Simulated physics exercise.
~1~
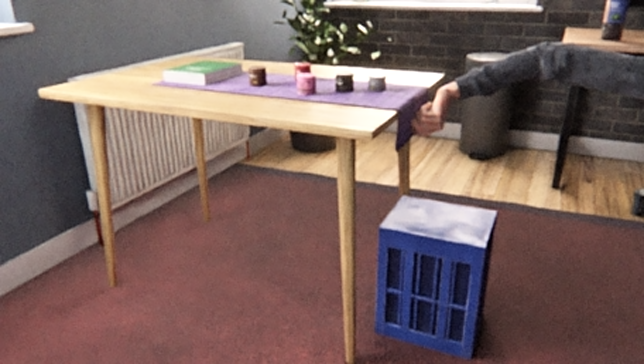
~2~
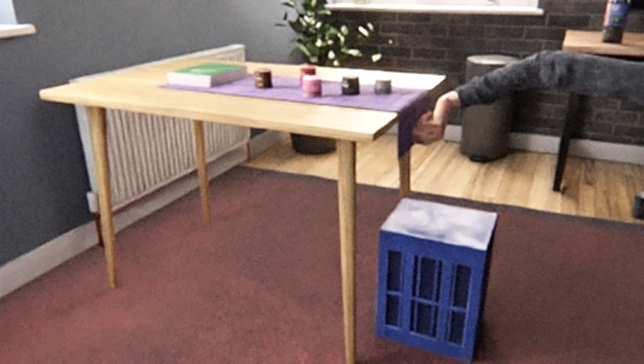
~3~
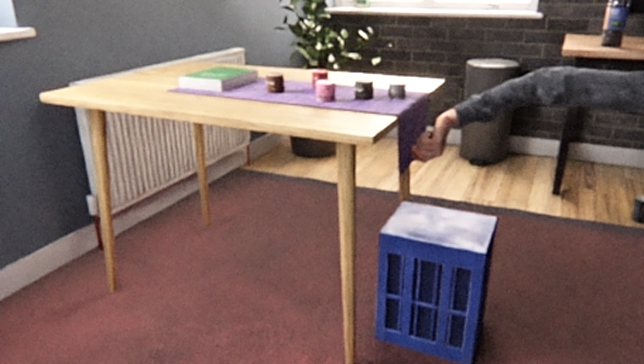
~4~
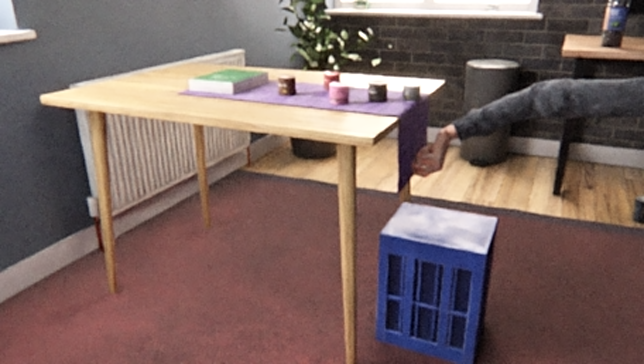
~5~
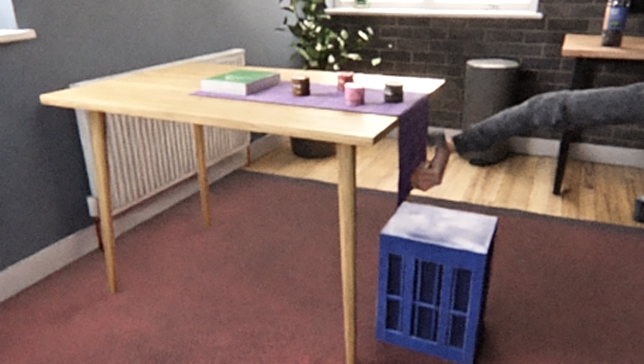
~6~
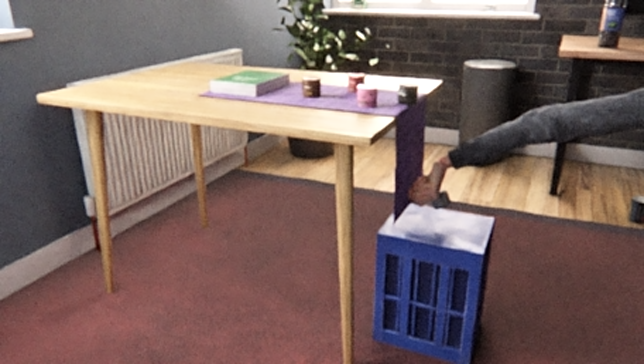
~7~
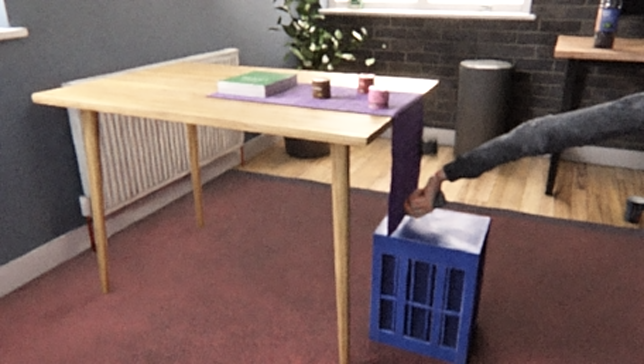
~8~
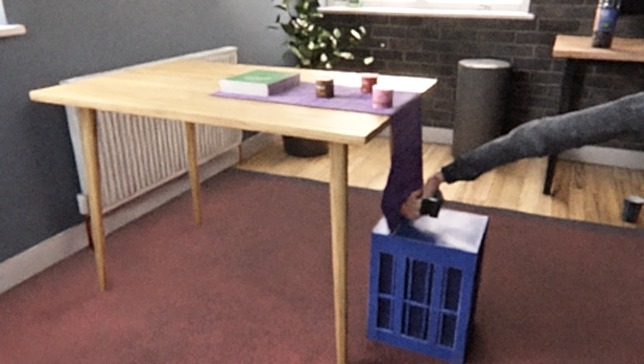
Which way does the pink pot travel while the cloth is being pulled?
The pink pot moves to the right, carried along on the cloth toward the table's edge.
A purple cloth runs along a pale wooden table in a room with a dark red carpet, seen from slightly above by a gently swaying camera. On it sit a green-covered book and five small pots, with a blue crate on the floor below its hanging end. A hand reaching in from the right pulls the cloth down, and the book and pots ride to the right. The grey pot goes over the edge first, then the black one follows. The hem ends at the crate's top, with the book and three pots still on the table.
